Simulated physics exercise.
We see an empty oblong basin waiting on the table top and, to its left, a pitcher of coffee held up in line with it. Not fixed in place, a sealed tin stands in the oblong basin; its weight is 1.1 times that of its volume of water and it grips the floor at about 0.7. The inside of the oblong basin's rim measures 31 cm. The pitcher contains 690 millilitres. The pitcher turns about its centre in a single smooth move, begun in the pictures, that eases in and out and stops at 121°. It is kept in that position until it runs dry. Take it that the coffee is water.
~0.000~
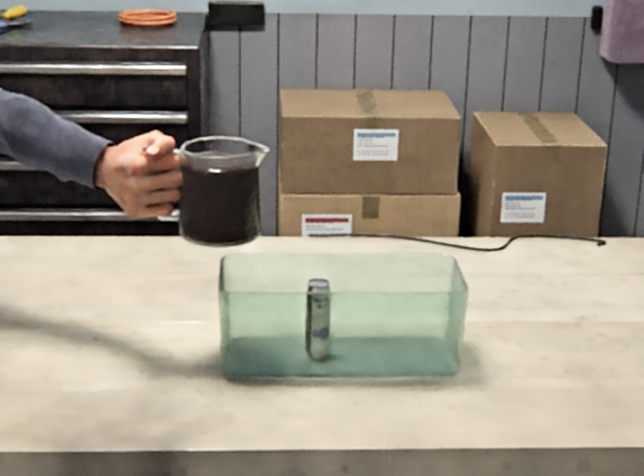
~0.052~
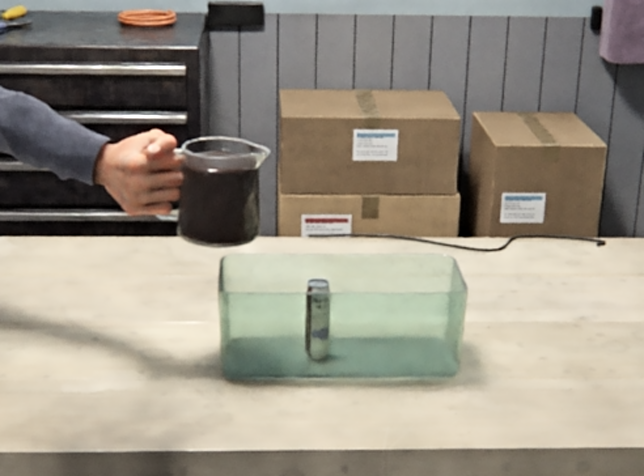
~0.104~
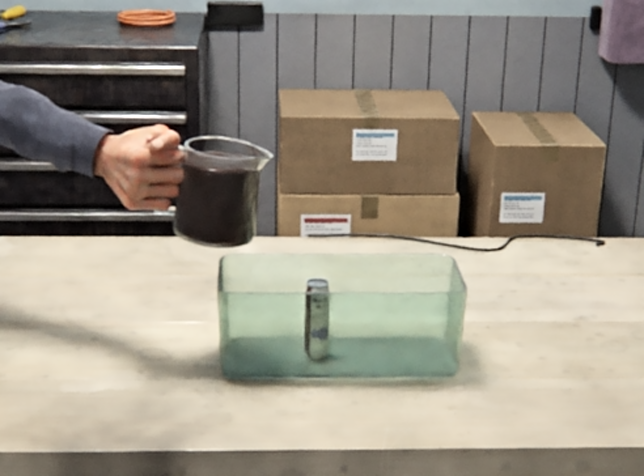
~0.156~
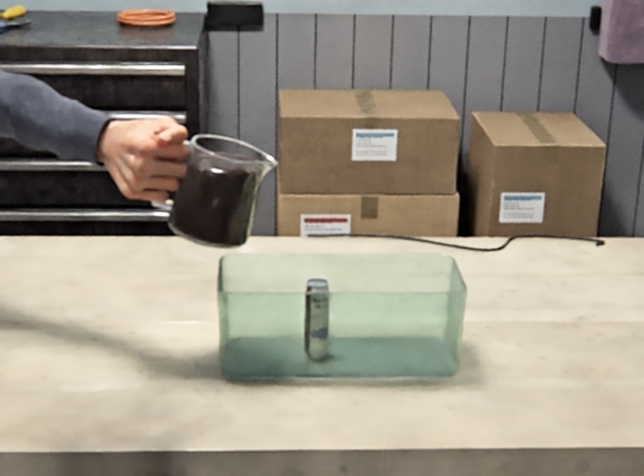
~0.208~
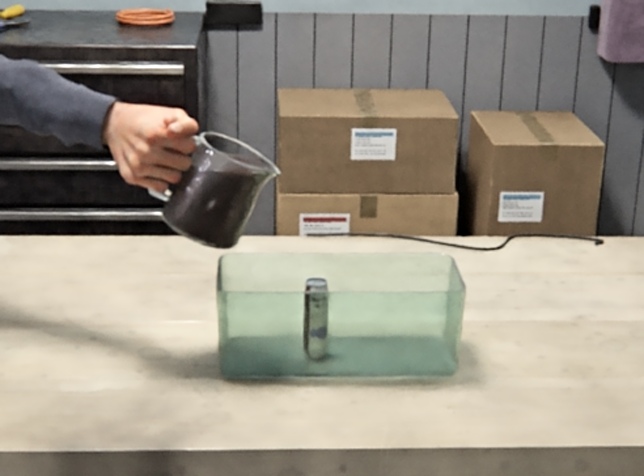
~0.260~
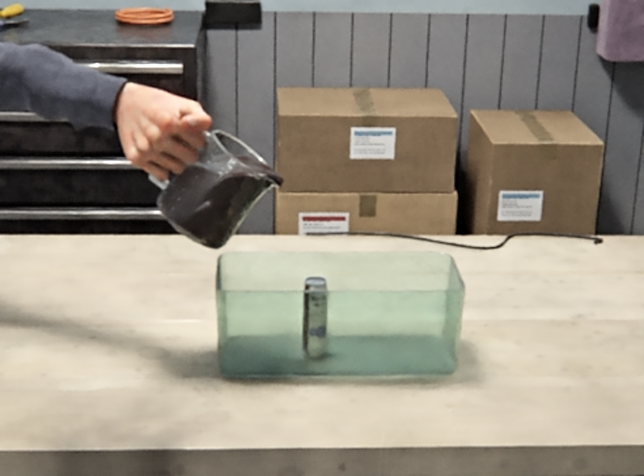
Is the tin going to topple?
Overturned.
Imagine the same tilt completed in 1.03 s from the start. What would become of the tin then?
In that case the tin overturns.
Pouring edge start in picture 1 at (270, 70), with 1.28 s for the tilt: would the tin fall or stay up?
Then it stays on its base.
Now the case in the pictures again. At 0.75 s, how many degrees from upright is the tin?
It sits at roughly 0°.
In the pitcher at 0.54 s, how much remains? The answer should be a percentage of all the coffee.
Roughly 52 percent.
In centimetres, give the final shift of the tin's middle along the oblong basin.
Looks like roughly 10.5 cm in total.
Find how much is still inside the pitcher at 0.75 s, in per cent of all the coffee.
8 %.
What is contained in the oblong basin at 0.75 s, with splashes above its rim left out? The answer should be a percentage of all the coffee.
Near 86 per cent of the total.
After 0.54 s the tilt is 106° and 52 per cent is still to pour; the tin stands where it began.
After 0.75 s the tilt is 121° and 8 per cent is still to pour; the tin stands 3 cm from where it began.
After 0.96 s the tilt is 121° and 0 per cent is still to pour; the tin lies on its side.
After 1.20 s the tilt is 121° and 0 per cent is still to pour; the tin lies on its side.
In the end the tin lies on its side.
